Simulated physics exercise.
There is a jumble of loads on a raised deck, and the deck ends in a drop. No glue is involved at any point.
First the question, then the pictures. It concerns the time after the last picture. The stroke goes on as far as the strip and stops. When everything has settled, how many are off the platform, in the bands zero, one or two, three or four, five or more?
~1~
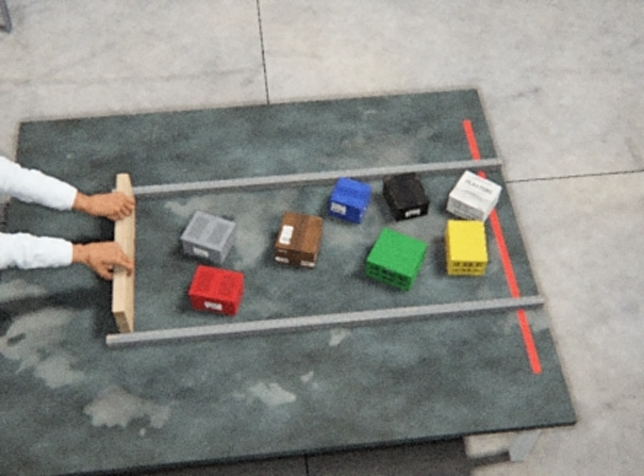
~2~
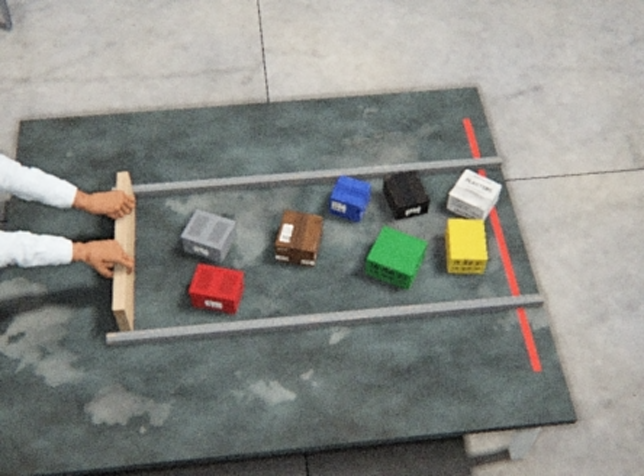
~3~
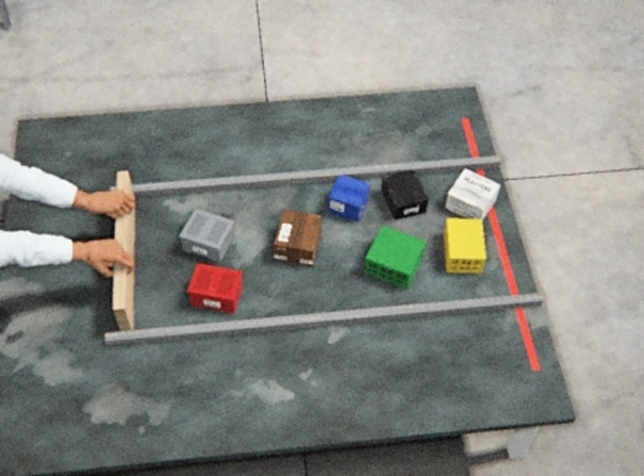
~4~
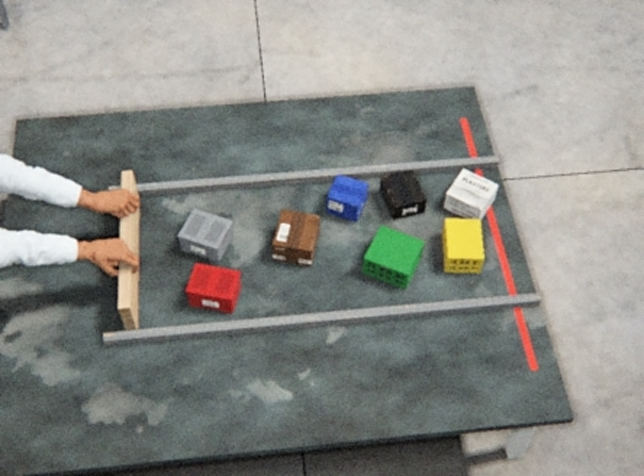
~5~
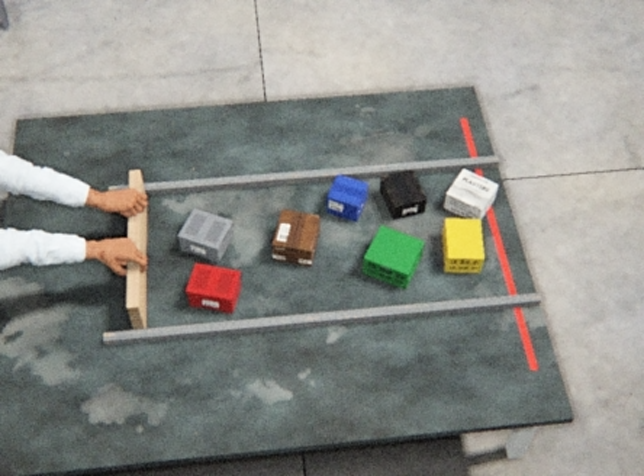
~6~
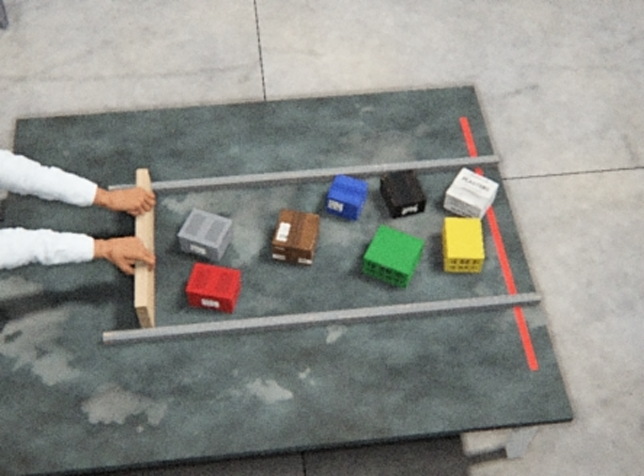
Off the platform: Five or more.
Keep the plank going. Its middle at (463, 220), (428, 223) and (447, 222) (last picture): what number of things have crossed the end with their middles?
First 5, next 3, last 3.
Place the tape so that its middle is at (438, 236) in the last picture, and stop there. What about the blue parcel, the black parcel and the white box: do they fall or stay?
The blue parcel keeps its place; the black parcel is gone; and the white box is gone.
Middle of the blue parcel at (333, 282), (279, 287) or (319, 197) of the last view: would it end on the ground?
In that order, it slips off; slips off; stays put.
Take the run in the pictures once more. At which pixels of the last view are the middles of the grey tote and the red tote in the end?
The grey tote ends at (510, 197) and the red tote at (531, 263).
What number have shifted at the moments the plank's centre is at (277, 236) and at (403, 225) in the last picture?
By then 3, and later 8.
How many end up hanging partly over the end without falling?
2 in all.
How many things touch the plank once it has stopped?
It's 2.
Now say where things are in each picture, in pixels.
The first picture shows white box (474, 199); yellow crate (466, 248); black parcel (406, 197); plank (125, 252); tape (499, 234).
The second picture shows yellow crate (466, 246); red tote (217, 290).
The third picture shows black parcel (404, 195); brown parcel (298, 238).
The fourth picture shows white box (471, 196); plank (130, 249).
The fifth picture shows yellow crate (463, 246); grey tote (207, 236).
The sixth picture shows white box (471, 196); yellow crate (463, 245); black parcel (403, 194); plank (145, 247); tape (495, 231).
Early on, none off yet; white box at rest near (471, 196); yellow crate at rest near (463, 245); black parcel at rest near (403, 194).
A while later, none off yet; white box travelled about its own width near (503, 193); yellow crate travelled a little near (488, 244); black parcel travelled about its own width near (464, 192).
Finally, the number that fall off is five or more; lost, brown parcel, blue parcel, green crate, black parcel, yellow crate and white box.
